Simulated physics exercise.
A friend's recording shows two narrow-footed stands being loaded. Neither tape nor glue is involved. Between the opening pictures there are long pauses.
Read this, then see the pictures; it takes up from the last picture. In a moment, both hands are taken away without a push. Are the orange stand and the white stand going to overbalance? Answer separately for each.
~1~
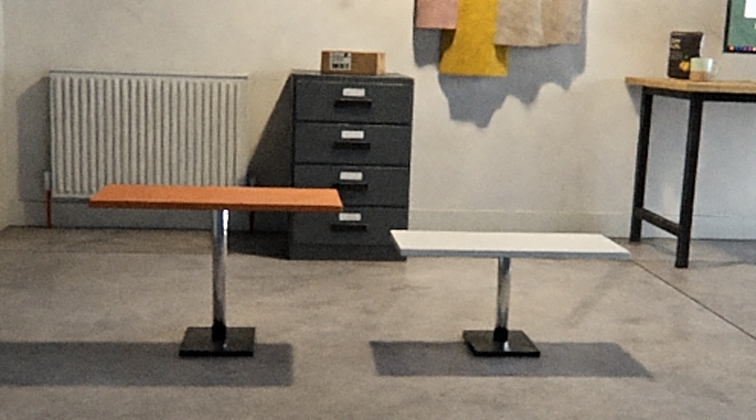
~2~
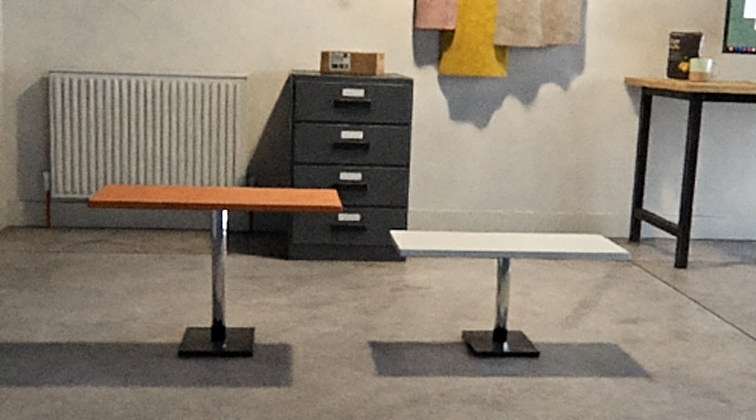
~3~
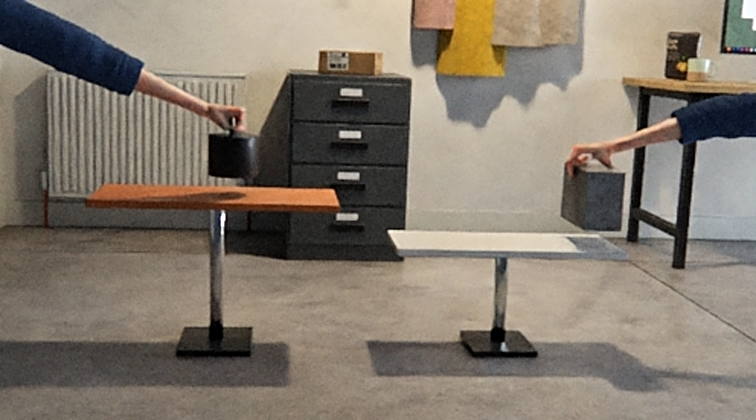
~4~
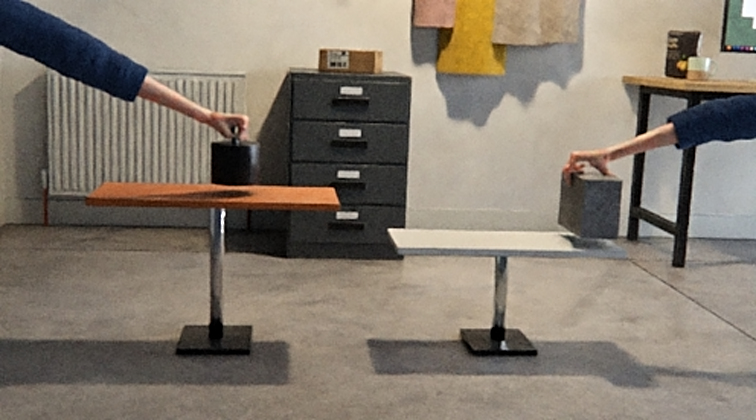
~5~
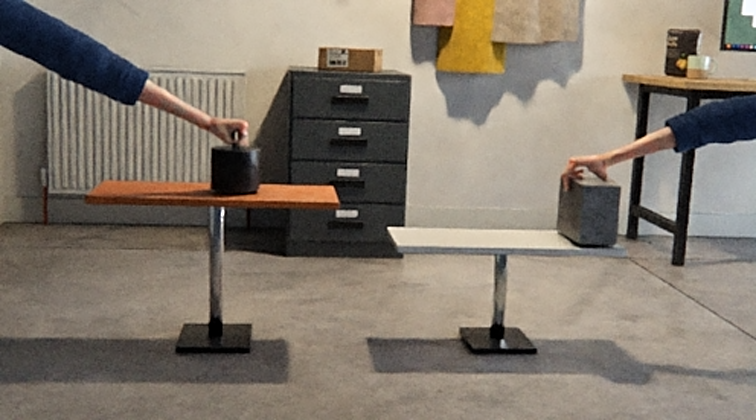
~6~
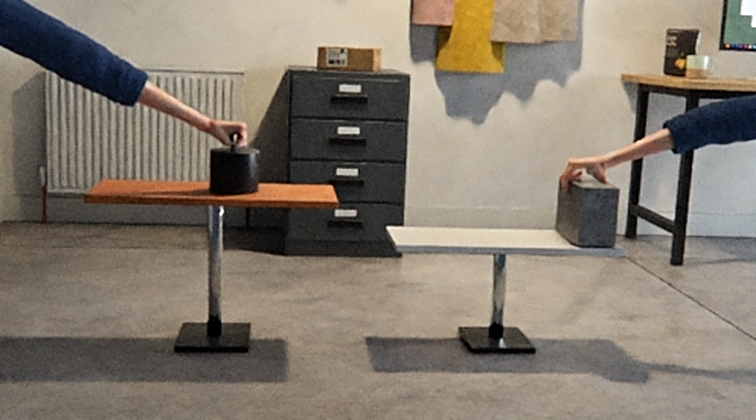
In the end the orange stand keeps steady; the white stand goes over.
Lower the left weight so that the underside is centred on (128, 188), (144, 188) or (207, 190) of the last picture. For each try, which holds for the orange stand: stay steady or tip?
The orange stand: Falls over, then falls over, then stays upright.
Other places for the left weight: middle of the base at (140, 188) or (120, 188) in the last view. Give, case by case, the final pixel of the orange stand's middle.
In the first case it settles close to (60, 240), in the second close to (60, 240).
Then, 0.36 s later than the last frame, orange stand at rest near (216, 194); white stand tilted by 23° near (544, 238).
Then, 0.50 s later than the last frame, orange stand at rest near (216, 194); white stand tilted by 53° near (594, 257).
Then, 0.74 s later than the last frame, orange stand at rest near (216, 194); white stand tilted by 57° near (600, 253).
When it is over, the orange stand holds firm, near (216, 194); the white stand overbalances, near (592, 258).
